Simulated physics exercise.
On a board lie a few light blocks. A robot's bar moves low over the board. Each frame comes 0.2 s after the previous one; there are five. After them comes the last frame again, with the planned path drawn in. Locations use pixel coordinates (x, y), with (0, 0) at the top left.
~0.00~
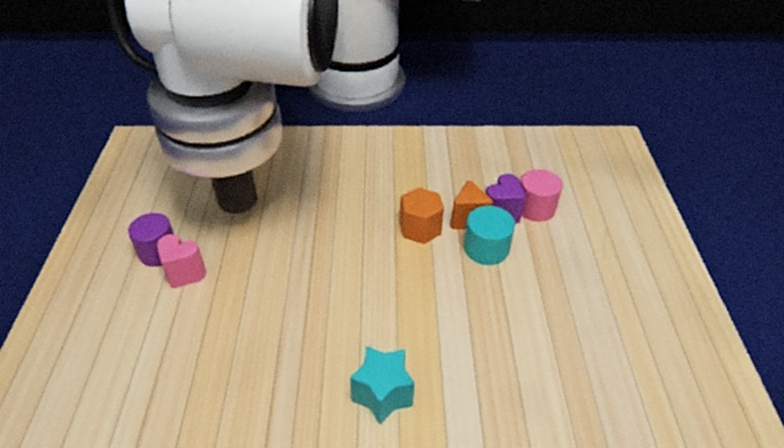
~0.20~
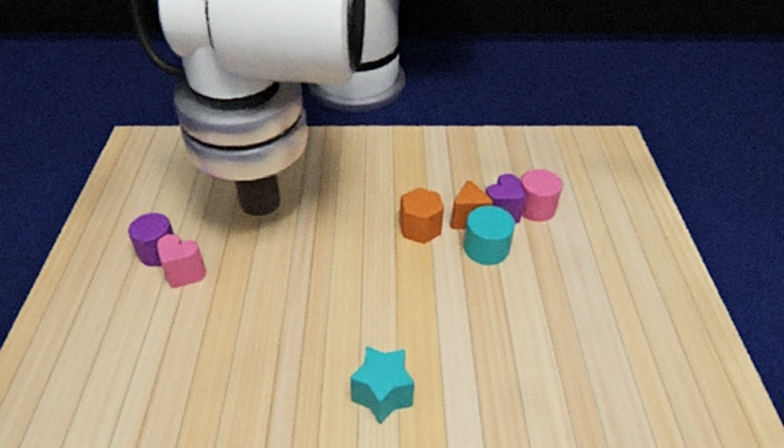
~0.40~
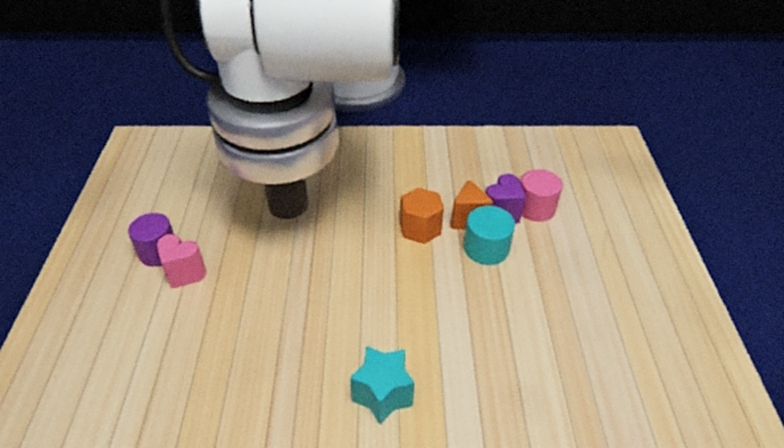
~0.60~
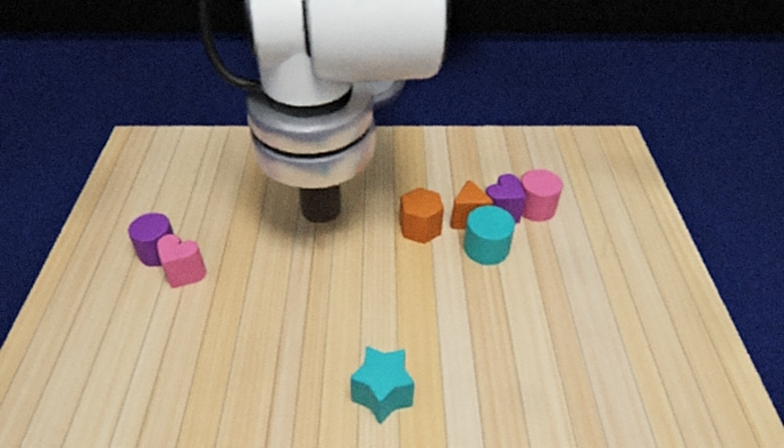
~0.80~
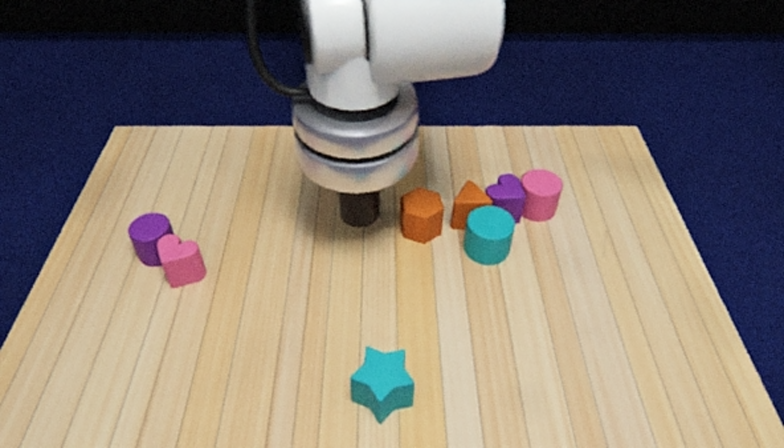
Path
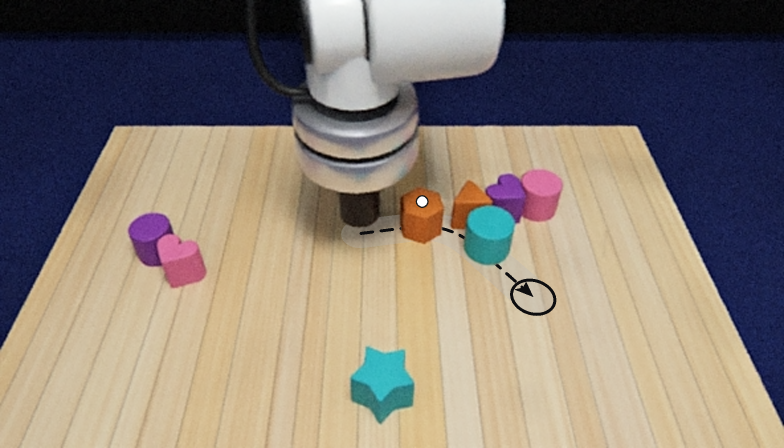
On a wooden board, a robot arm's dark bar moving right toward an orange six-sided block, the coloured blocks staying still.
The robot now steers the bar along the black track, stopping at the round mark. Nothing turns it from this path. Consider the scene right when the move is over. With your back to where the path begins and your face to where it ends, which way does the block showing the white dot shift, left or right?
To the path's left.
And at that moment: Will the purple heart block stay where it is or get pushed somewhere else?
It is shifted.
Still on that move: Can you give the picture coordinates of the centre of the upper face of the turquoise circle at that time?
If I read the scene right, the answer is (584, 261).
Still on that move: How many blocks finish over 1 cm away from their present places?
It should be three or more, as far as I can tell.
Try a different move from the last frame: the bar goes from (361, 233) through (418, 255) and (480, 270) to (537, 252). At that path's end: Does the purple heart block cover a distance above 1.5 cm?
I'd say yes.
Path on the board, from (361, 233) by way of (426, 227) and (483, 253) to (533, 297); the dot is on the orange six-sided block.
The first path, step by step. One third of the way, bar (429, 207); orange six-sided block (471, 203), turned 20° clockwise; orange triangle (506, 199), turned 15° anticlockwise; turquoise circle (506, 228); purple heart block (524, 181), turned 45° anticlockwise.
Two thirds of the way, bar (487, 234); orange six-sided block (524, 214), turned 20° anticlockwise; orange triangle (549, 202), turned 55° anticlockwise; turquoise circle (549, 247); purple heart block (535, 180), turned 105° anticlockwise.
At the end, bar (539, 277); orange six-sided block (527, 216), turned 25° anticlockwise; orange triangle (551, 202), turned 60° anticlockwise; turquoise circle (584, 261); purple heart block (535, 180), turned 105° anticlockwise.
